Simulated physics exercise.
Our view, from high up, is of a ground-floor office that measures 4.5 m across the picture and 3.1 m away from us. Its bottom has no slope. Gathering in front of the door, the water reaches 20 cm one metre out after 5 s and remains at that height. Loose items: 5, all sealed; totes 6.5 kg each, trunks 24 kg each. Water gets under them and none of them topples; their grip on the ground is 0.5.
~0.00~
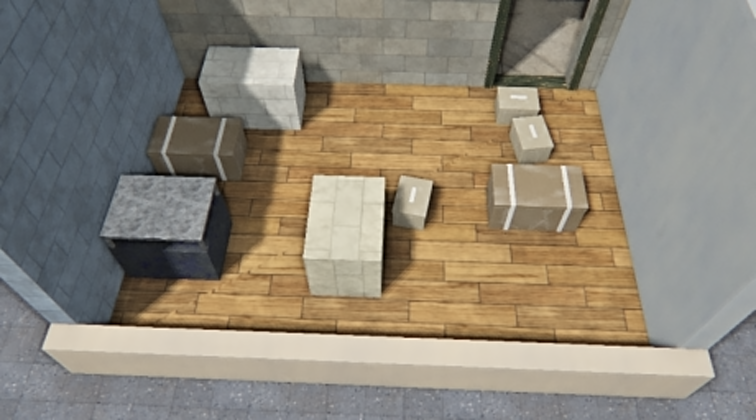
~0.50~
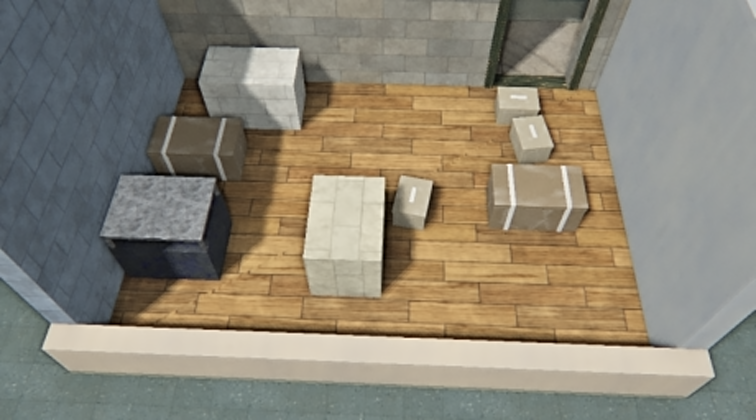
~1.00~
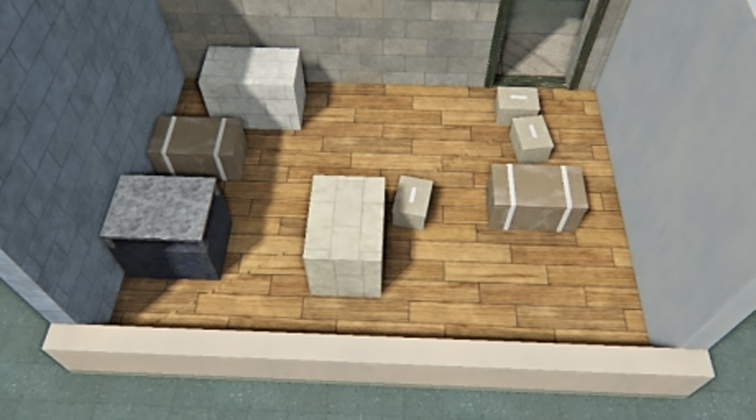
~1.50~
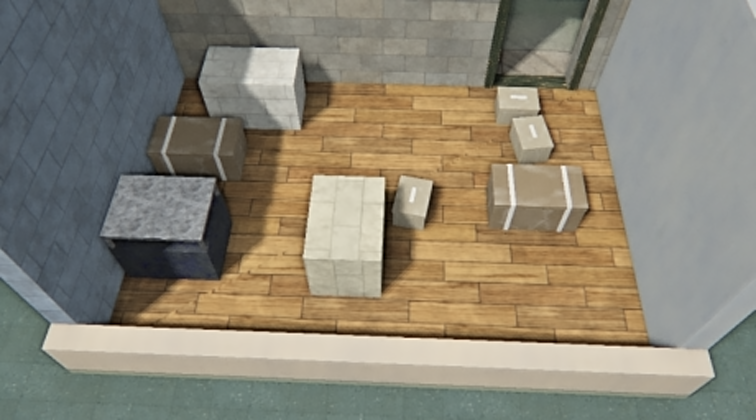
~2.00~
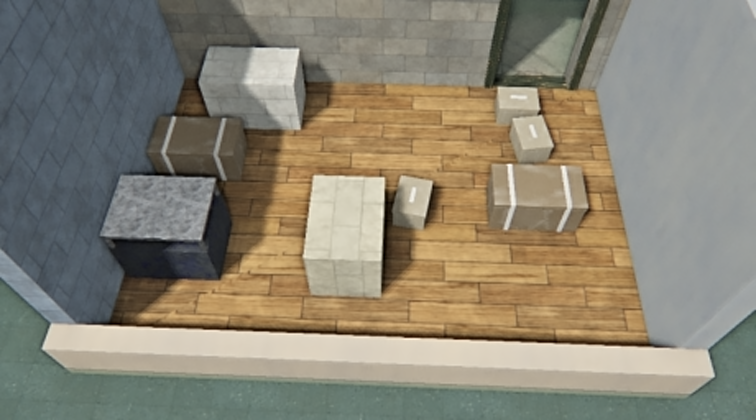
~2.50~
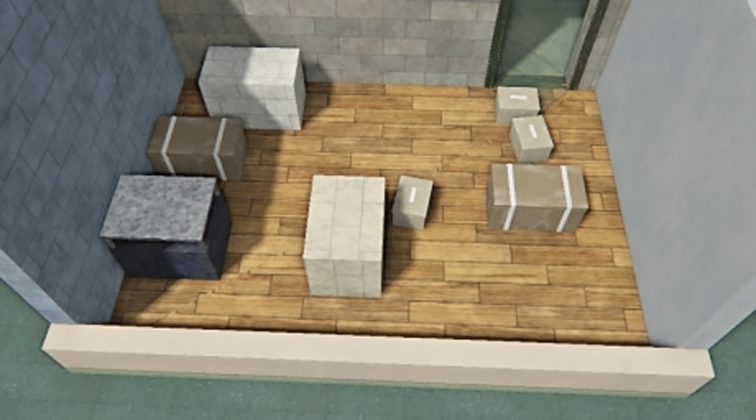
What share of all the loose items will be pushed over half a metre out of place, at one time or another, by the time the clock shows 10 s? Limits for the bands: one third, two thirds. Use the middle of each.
Band: Middle, one third to two thirds.
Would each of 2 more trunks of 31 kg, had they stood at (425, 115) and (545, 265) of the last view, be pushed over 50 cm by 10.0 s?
Taking them in order, the first is below the threshold and the second is above the threshold.
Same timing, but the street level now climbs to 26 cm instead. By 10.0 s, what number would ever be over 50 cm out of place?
Under that setup the answer is 4.
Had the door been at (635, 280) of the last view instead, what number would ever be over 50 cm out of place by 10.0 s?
So the tally would be 1.
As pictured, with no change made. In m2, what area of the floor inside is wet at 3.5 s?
Some 1.5 m2.
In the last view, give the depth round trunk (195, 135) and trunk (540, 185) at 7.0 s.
0 and 5 cm.
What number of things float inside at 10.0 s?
At that instant the tally stands at 2.
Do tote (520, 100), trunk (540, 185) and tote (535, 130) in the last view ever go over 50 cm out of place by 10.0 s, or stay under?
In turn: Over, more, past it.
After 3.5 s 0 of 5 are over 50 cm from their spots; 0 afloat.
After 4.5 s 0 of 5 are over 50 cm from their spots; 0 afloat.
After 7.0 s 3 of 5 are over 50 cm from their spots; 0 afloat.
After 10.0 s 3 of 5 are over 50 cm from their spots, and 3 have been at some point; 2 afloat.
